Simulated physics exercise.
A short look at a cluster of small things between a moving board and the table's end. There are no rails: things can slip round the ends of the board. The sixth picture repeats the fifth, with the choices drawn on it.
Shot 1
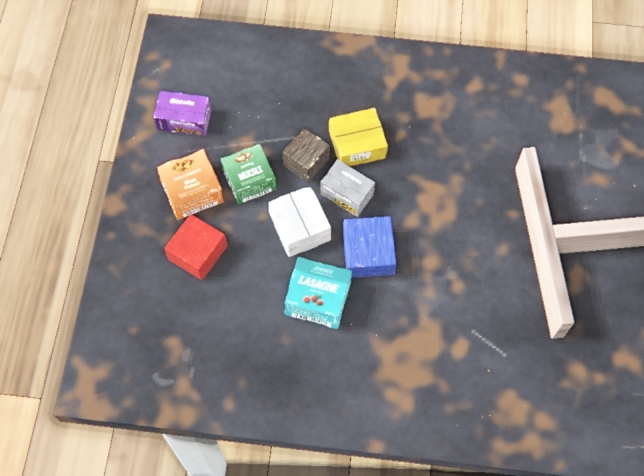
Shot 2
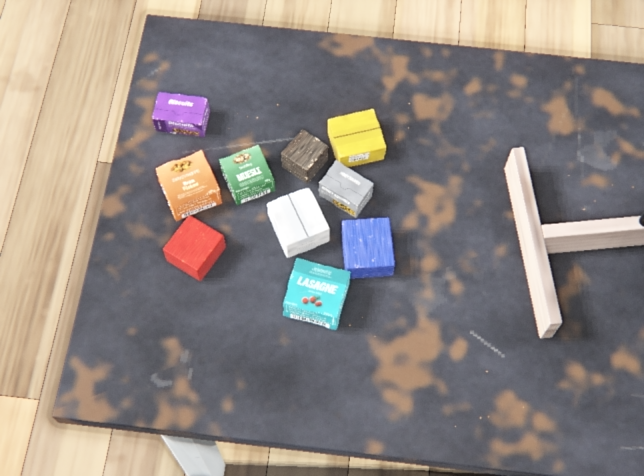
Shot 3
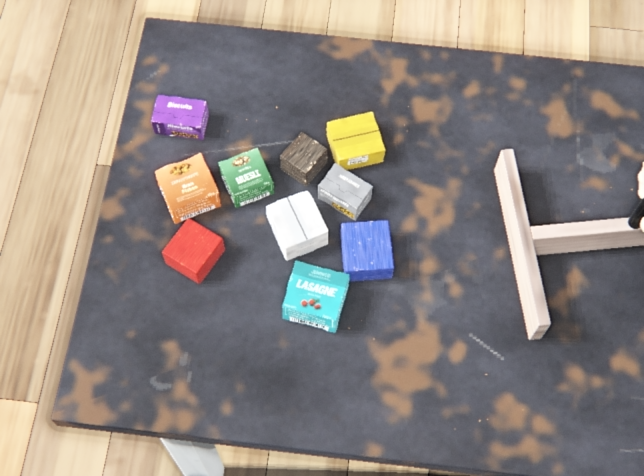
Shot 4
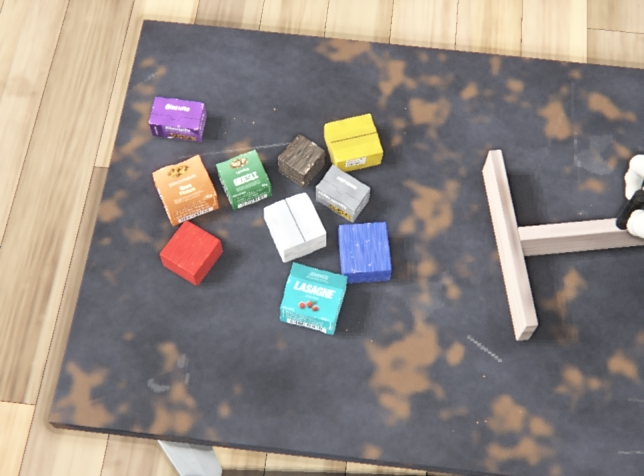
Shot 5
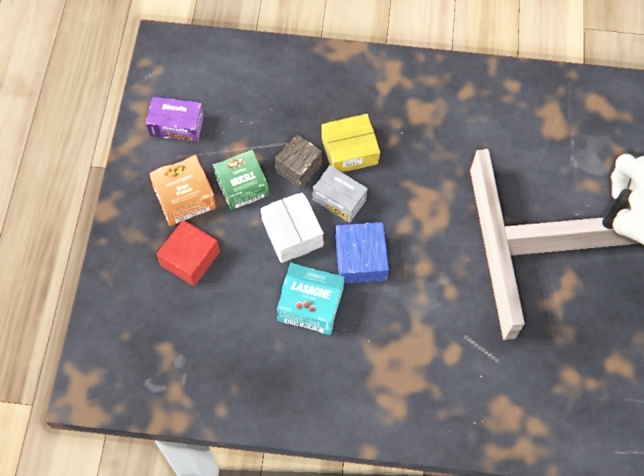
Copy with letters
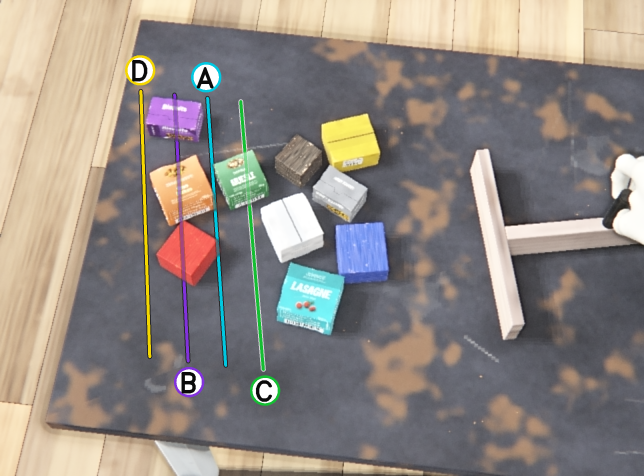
On a dark, rust-blotched tabletop over a wooden floor, a loose cluster of small colourful boxes and blocks sits left of a pale T-shaped wooden board. The board slides slowly left toward them, a white gripper coming into view behind its handle, while the cluster stays practically still.
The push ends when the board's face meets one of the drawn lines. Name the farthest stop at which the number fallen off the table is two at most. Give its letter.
No farther than B.
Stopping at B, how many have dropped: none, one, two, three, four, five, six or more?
In all, one.
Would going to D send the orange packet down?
Yes.
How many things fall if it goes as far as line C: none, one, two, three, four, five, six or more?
The count is none.
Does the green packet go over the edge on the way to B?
No.
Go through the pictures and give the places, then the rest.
Grey packet (348, 189); white box (300, 221); black block (306, 155), in the first picture.
Board (537, 232); purple packet (182, 115), in the second picture.
Board (525, 233); green packet (247, 179), in the third picture.
Board (513, 234); yellow box (353, 144), in the fourth picture.
Board (500, 233); orange packet (183, 191); grey packet (340, 194); white box (293, 227), in the fifth picture.
On the marked copy, A at (216, 224); B at (181, 220); C at (251, 227); D at (145, 216).
Taking B. A third of the way, board (384, 221); yellow box (340, 143); black block (294, 162).
Two thirds of the way, board (271, 209); orange packet (145, 193); red block (146, 263).
When it is over, board (182, 199); orange packet over the edge; green packet (115, 162); one fallen.
As for the rest, A is within the limit but short; C is within the limit but short; D drops four.
